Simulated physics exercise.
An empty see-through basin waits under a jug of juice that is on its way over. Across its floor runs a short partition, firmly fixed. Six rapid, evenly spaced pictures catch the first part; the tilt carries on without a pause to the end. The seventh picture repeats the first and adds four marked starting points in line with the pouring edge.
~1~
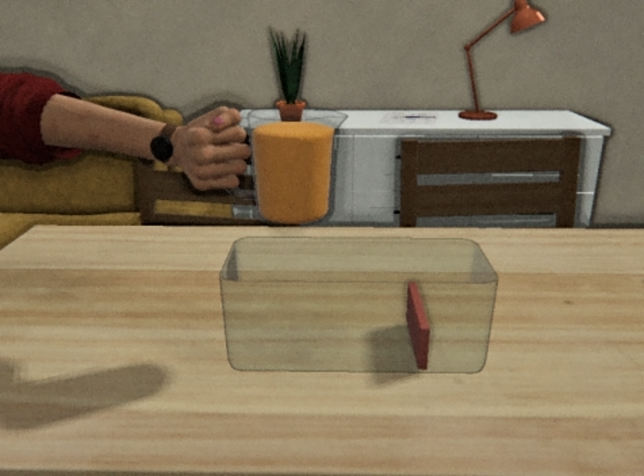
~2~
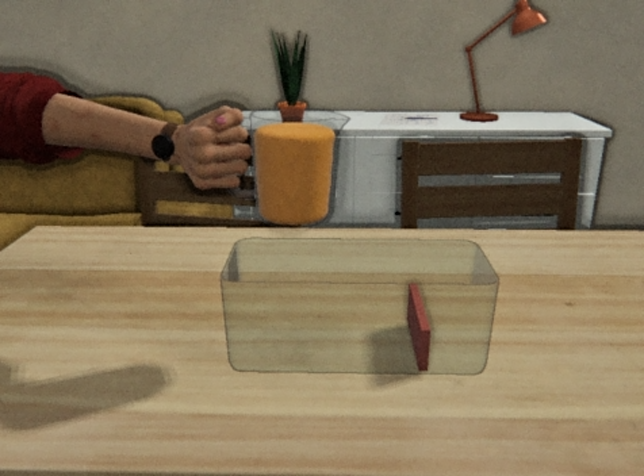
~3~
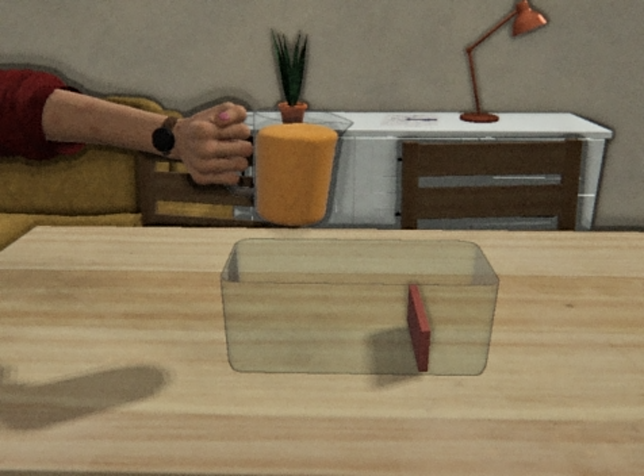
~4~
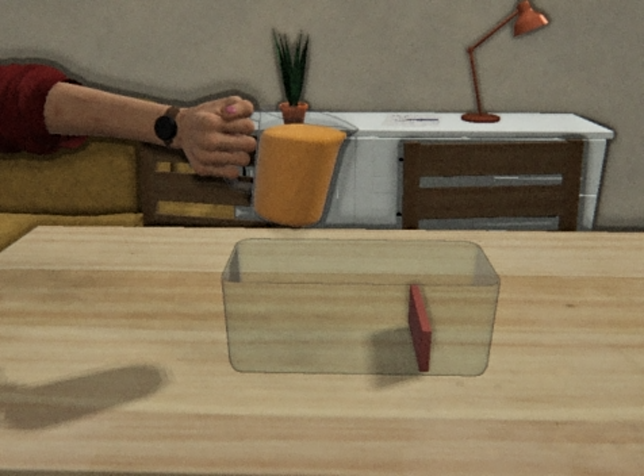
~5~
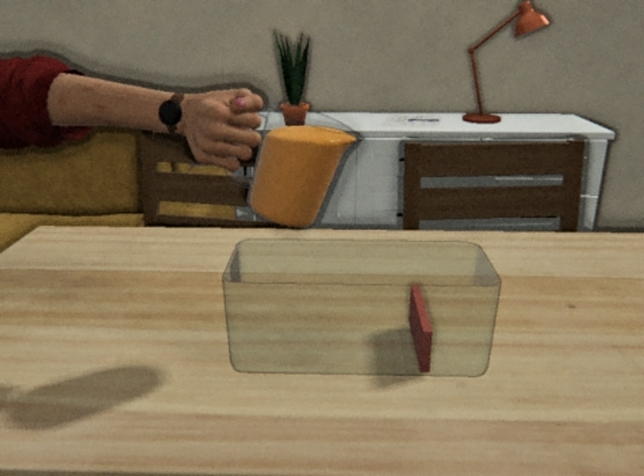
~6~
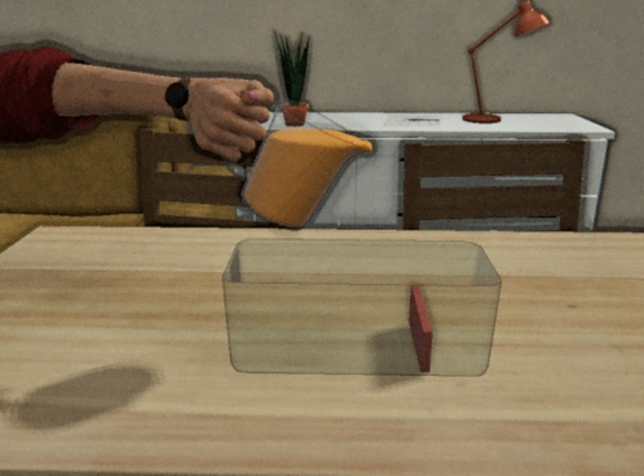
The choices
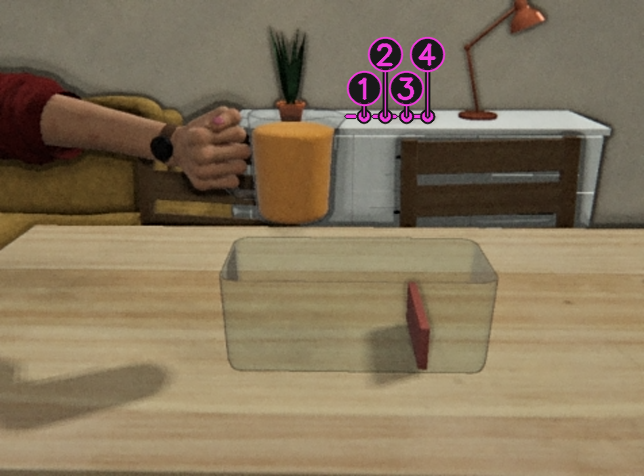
In a room with a grey wall, a mustard sofa and a white sideboard holding a potted plant and a copper lamp, a pale wooden table is seen from its front. An empty see-through basin with a short red partition right of centre sits beneath a clear jug of orange juice. From the left, a red-sleeved, watch-wearing arm gradually tilts the jug rightward until juice reaches its lip.
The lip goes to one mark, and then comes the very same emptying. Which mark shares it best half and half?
1 beats the others.
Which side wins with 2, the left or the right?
More ends on the right.
On the marked copy, 1 at (364, 116); 2 at (385, 116); 3 at (406, 116); 4 at (427, 116).
With 1, about 52 % ends left of the wall and 48 % right of it.
With 2, about 28 % ends left of the wall and 70 % right of it.
With 3, about 30 % ends left of the wall and 70 % right of it.
With 4, about 26 % ends left of the wall and 71 % right of it; 3 % is lost outside.
